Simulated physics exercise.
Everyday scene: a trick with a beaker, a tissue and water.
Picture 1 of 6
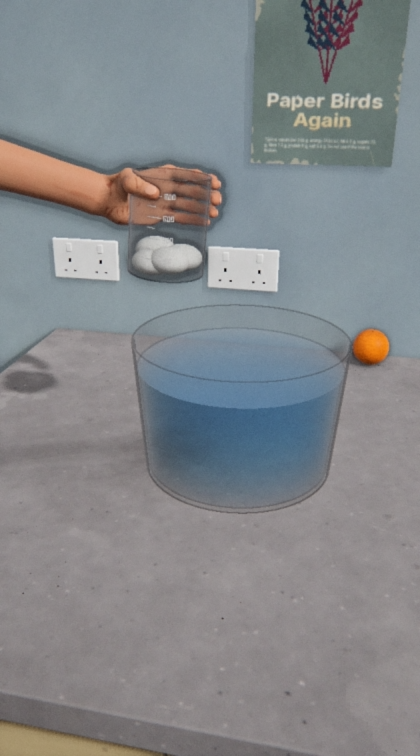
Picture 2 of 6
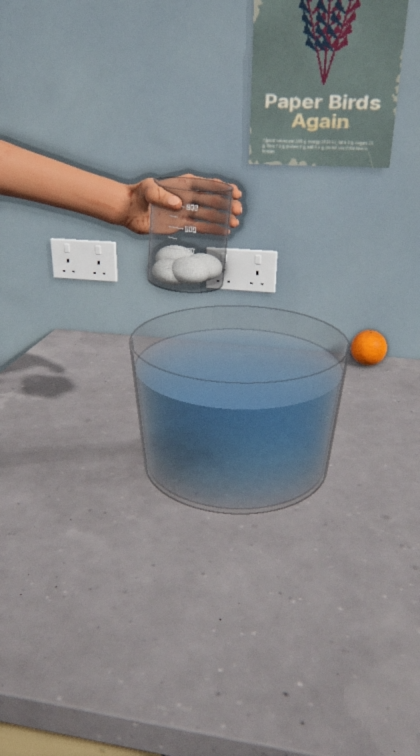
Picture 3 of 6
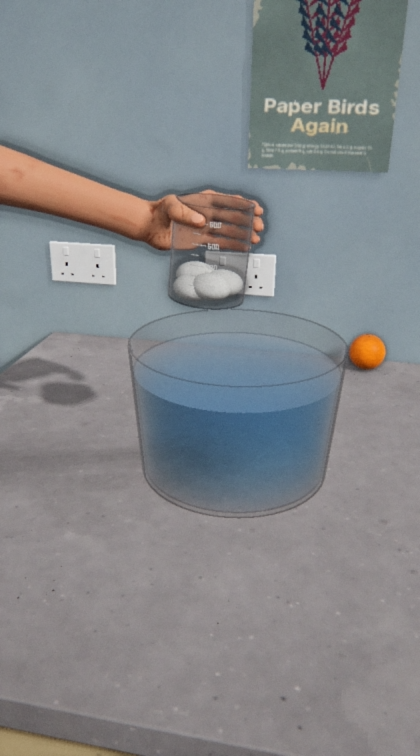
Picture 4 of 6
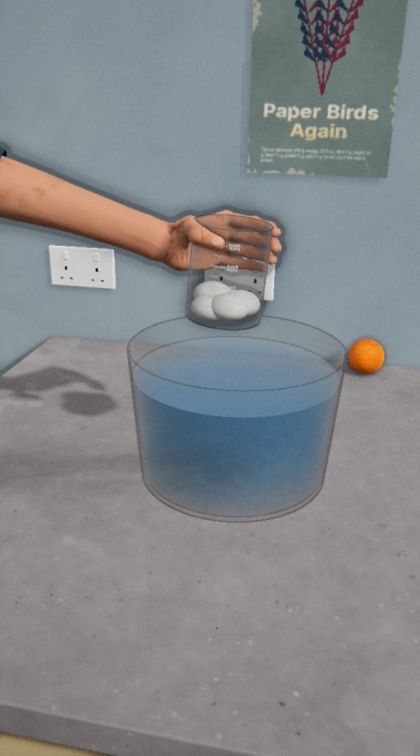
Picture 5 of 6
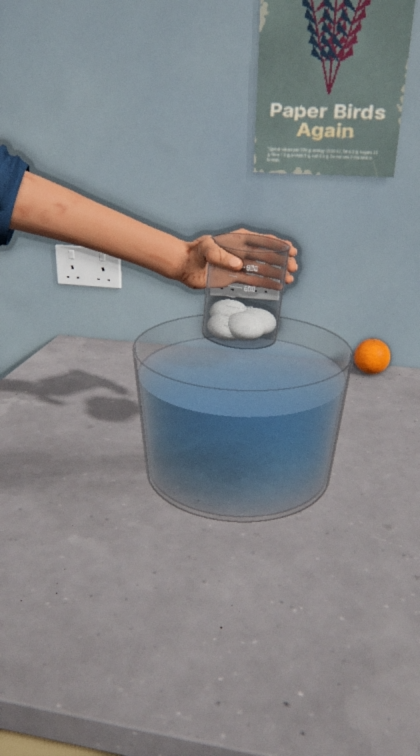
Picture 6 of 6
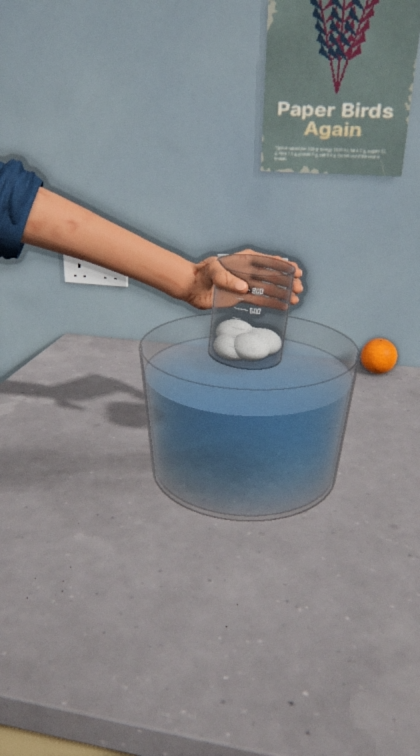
On a grey speckled counter against a blue-grey wall, seen from the front and slightly above, a large clear bowl of blue water stands before white sockets, an orange and a green "Paper Birds Again" poster at right. A hand reaching from the left holds a clear, upright beaker with white rounded lumps inside. The arm lowers it rightward to just over the water, a dark-blue sleeve appearing, while the view shifts slightly.
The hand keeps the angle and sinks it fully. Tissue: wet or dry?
Wet.
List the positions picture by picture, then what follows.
Beaker (168, 223) mouth up; above the big bowl, in the first picture.
Beaker (189, 233) mouth up; tissue (186, 269); coming down, in the second picture.
Beaker (210, 249) mouth up; lower, in the third picture.
Beaker (228, 270) mouth up; tissue (224, 305); lower still, in the fourth picture.
Beaker (245, 289) mouth up; close to the surface, in the fifth picture.
Beaker (250, 310) mouth up; tissue (246, 343); just over the surface, in the sixth picture.
Shortly, the beaker enters the water.
Then, water pours in as the air escapes.
At the finish, the beaker is under, flooded, and the tissue is wet.
